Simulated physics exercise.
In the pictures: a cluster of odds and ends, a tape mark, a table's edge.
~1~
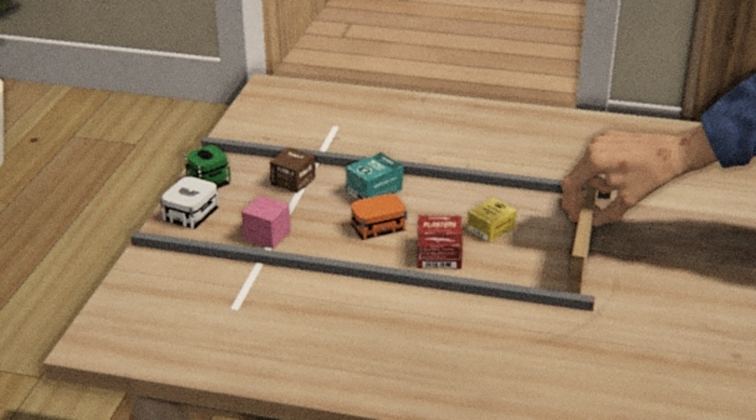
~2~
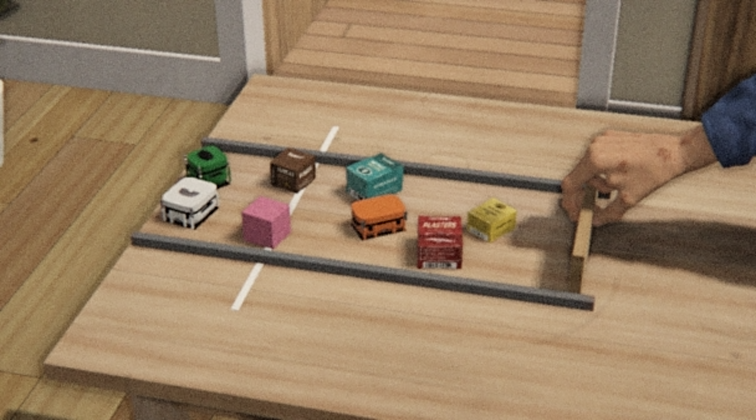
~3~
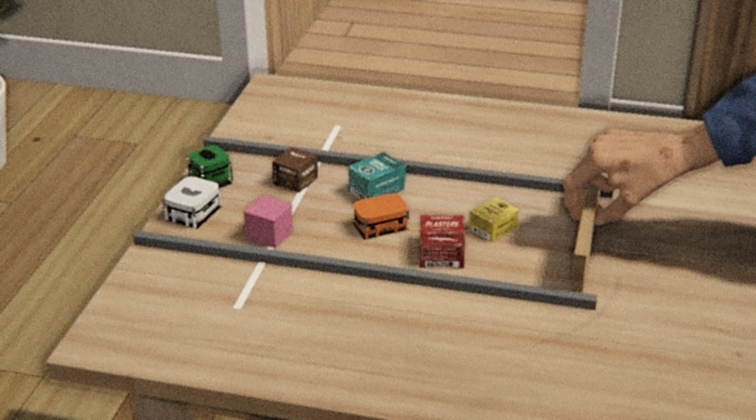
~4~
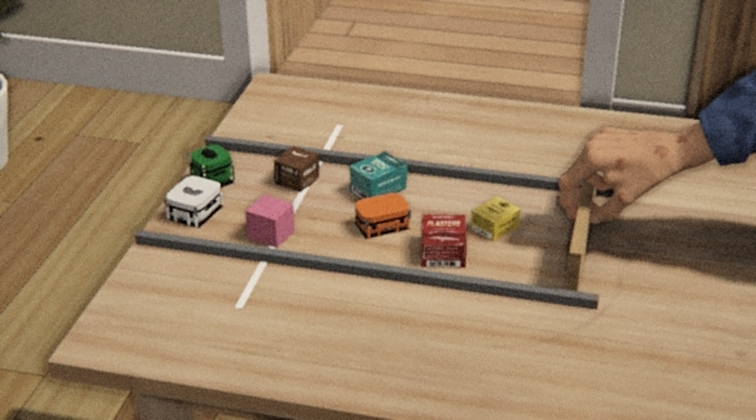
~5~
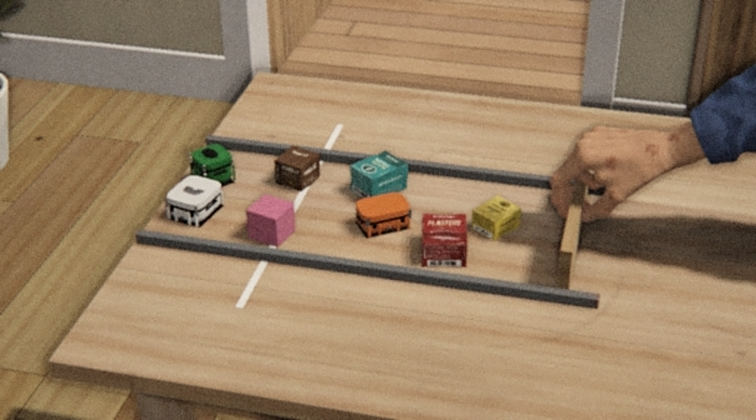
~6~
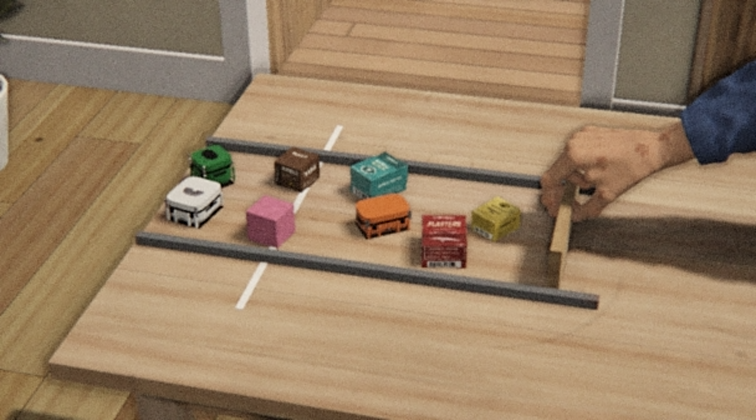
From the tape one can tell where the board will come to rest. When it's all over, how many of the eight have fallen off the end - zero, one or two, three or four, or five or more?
After that push every one stays on the table.
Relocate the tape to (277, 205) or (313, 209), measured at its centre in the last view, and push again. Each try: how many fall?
You'd get 0 the first time and 0 the second.
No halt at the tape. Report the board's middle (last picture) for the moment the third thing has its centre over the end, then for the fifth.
First at (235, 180), next at (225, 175).
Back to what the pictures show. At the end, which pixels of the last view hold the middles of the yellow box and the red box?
I'd put one at around (281, 195) and the other at around (260, 219).
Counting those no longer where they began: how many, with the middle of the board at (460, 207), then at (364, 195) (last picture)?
Tally: First 2; then 4.
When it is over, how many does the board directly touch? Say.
The count comes out at 3.
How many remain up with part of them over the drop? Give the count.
Answer: 0.
Soon after, none off yet; green case at rest near (212, 168); white case at rest near (195, 203); brown box at rest near (297, 170).
After that, none off yet; green case at rest near (212, 168); white case at rest near (195, 203); brown box displaced about its own width near (270, 166).
In the end, the number that fall off is zero.
